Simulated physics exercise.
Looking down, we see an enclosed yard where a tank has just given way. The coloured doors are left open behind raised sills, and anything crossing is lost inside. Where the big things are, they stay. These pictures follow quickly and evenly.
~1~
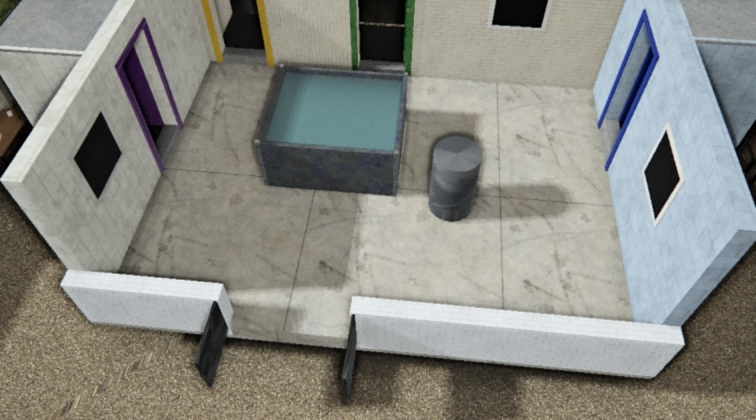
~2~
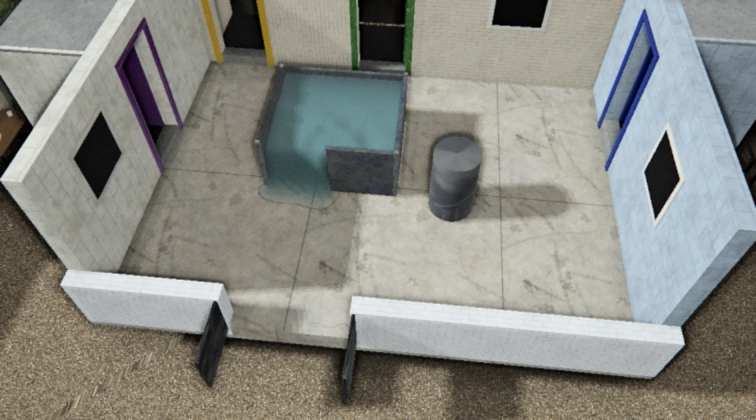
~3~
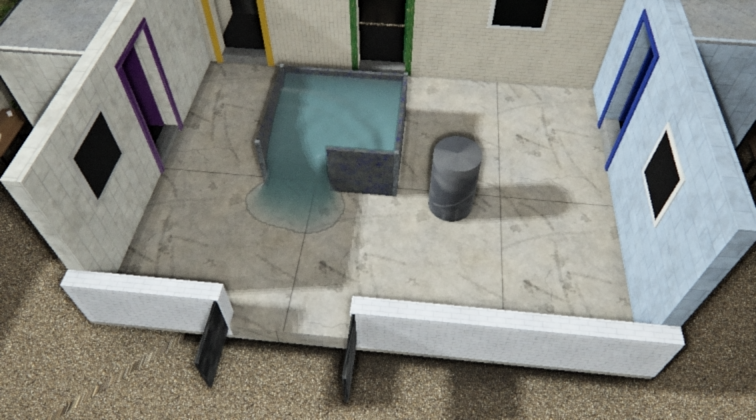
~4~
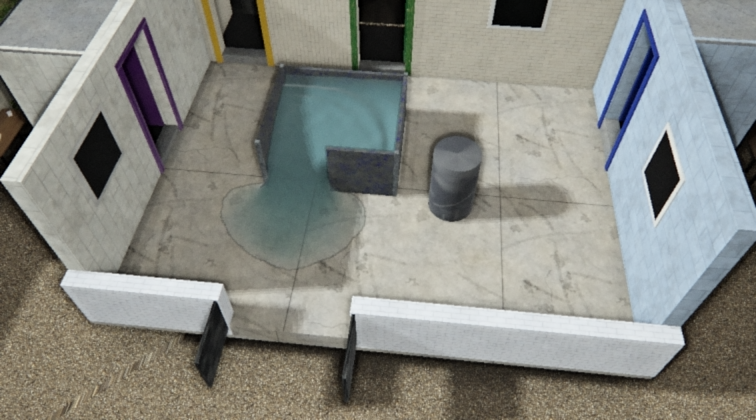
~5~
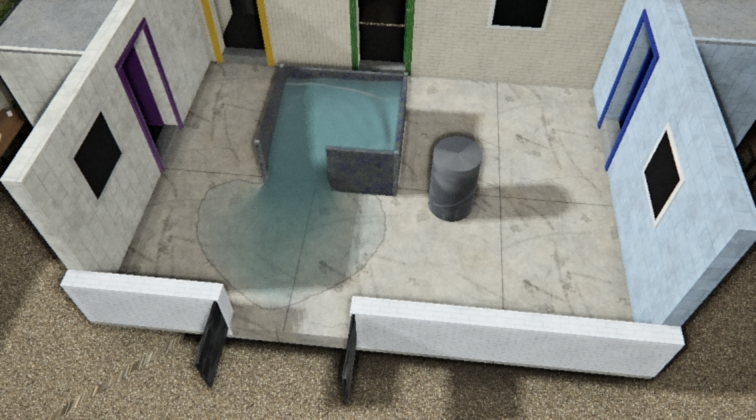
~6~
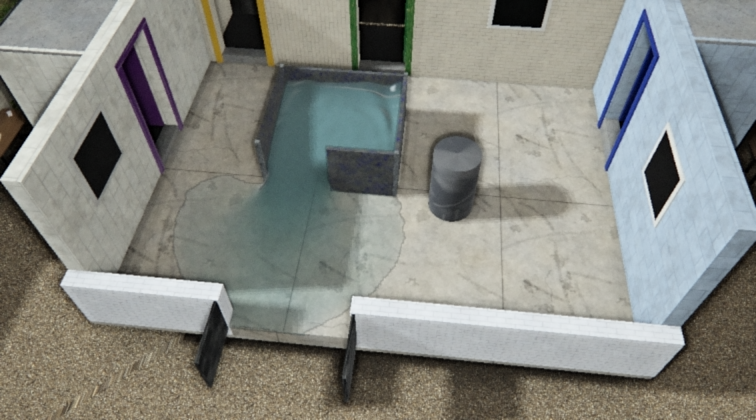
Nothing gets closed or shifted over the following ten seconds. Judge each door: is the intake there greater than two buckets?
Purple door, not greater; green door, not greater; yellow door, not greater; blue door, not greater.
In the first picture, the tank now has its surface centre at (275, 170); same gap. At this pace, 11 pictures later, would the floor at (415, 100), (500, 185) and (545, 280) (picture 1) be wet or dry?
Parched, parched, parched.
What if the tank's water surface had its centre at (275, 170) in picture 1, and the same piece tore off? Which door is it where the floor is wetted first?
My answer: The one in purple.
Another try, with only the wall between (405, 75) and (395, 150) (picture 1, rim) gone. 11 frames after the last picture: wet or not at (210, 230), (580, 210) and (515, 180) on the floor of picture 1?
Taking the points in order: Unwetted, swamped and swamped.
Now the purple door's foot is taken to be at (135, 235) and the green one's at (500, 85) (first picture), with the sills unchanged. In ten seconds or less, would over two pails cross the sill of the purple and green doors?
Door by door: Purple is swamped, green is spared.
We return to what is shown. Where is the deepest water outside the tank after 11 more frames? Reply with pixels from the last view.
My estimate is about (157, 303).
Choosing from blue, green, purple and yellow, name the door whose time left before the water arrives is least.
I choose the one in purple.
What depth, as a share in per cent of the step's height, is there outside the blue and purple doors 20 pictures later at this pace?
Some 0 percent, then some 50 percent.
A moment on, water covers 25 % of the floor; the purple door not reached, the green door not reached, the yellow door not reached, the blue door not reached.
Next, water covers 30 % of the floor; the purple door not reached, the green door not reached, the yellow door not reached, the blue door not reached.
Then, water covers 50 % of the floor; the purple door wet at the sill, nothing in, the green door not reached, the yellow door not reached, the blue door not reached.
Later, water covers 65 % of the floor; the purple door wet at the sill, nothing in, the green door wet at the sill, nothing in, the yellow door wet at the sill, nothing in, the blue door wet at the sill, nothing in.
In the end, water covers 85 % of the floor; the purple door wet at the sill, nothing in, the green door wet at the sill, nothing in, the yellow door wet at the sill, nothing in, the blue door wet at the sill, nothing in.
